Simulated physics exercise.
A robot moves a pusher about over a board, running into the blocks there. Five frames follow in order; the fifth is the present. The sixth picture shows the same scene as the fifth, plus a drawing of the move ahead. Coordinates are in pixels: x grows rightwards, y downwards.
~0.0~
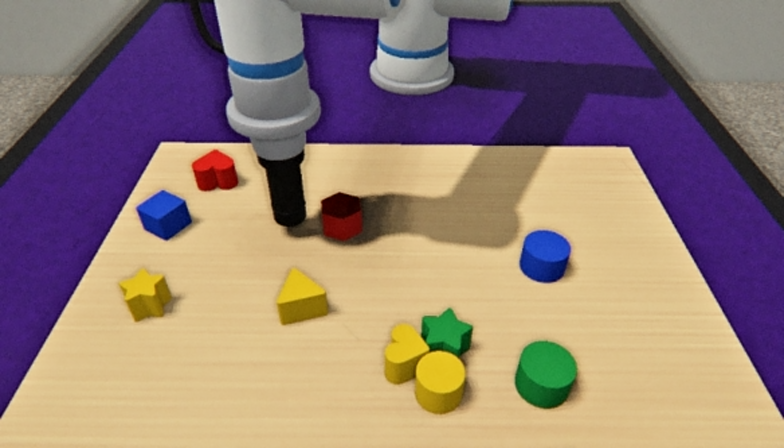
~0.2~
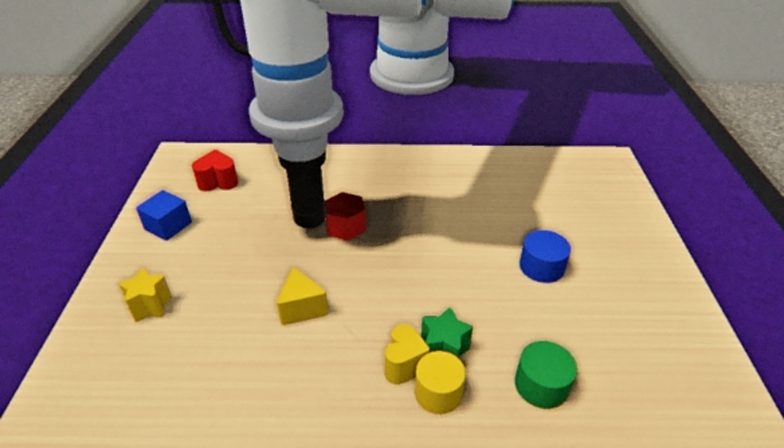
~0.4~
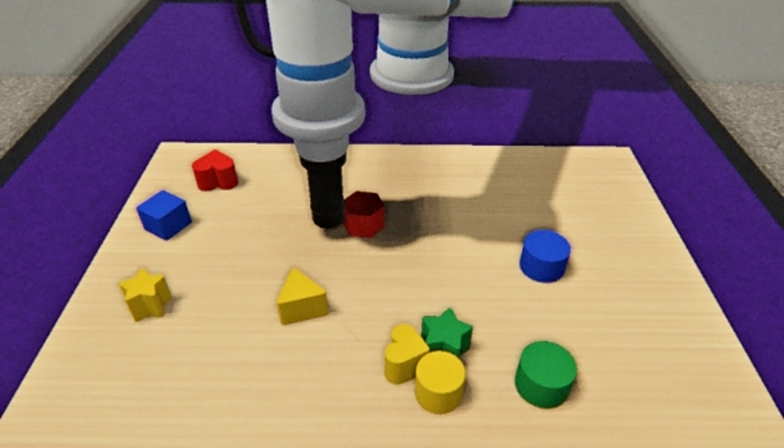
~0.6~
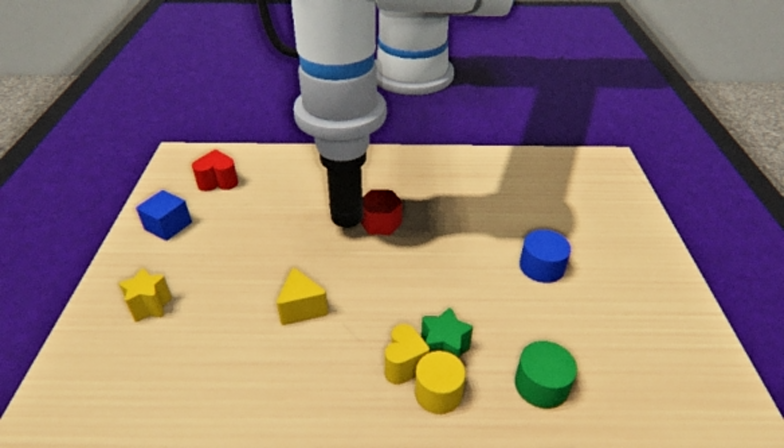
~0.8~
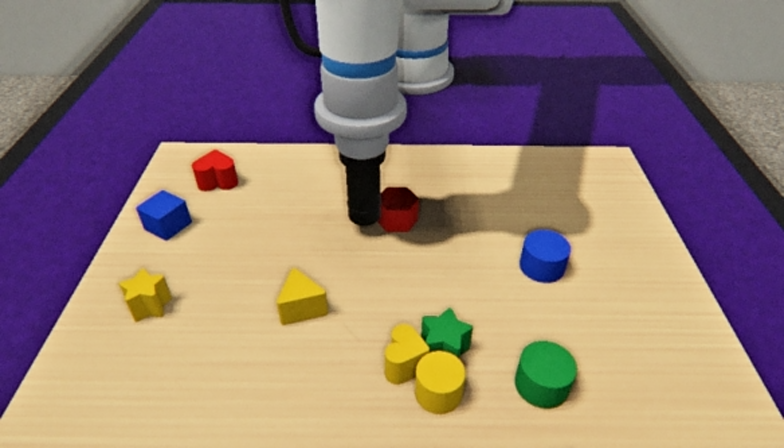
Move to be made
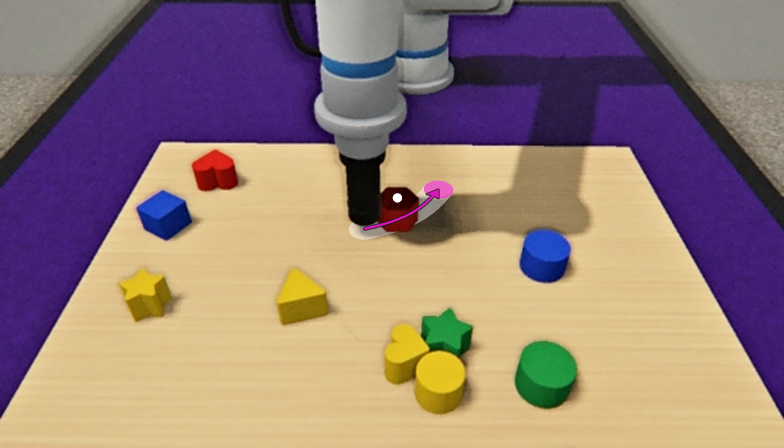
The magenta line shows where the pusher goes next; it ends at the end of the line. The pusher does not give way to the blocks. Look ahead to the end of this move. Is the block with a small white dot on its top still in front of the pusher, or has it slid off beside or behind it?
Shed along the way.
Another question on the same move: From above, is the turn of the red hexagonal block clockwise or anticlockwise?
Clockwise from above.
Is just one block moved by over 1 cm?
It seems so.
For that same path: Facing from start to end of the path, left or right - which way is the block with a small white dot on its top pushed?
It will end up to the right.
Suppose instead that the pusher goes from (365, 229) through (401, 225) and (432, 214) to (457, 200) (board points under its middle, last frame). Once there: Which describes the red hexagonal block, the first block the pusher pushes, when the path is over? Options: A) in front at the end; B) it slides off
A - in front at the end.
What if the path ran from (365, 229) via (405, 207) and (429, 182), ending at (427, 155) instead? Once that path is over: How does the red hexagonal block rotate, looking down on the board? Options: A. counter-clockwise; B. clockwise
B (clockwise)
Drawn move, from (365, 229) via (397, 220) and (422, 206), ending at (439, 189); the dot is on the red hexagonal block.
On the path given first. One third of the way, pusher (397, 207); red hexagonal block (430, 191).
Two thirds of the way, pusher (423, 194); red hexagonal block (458, 183), turned 35° clockwise.
At the end, pusher (440, 177); red hexagonal block (470, 179), turned 60° clockwise.
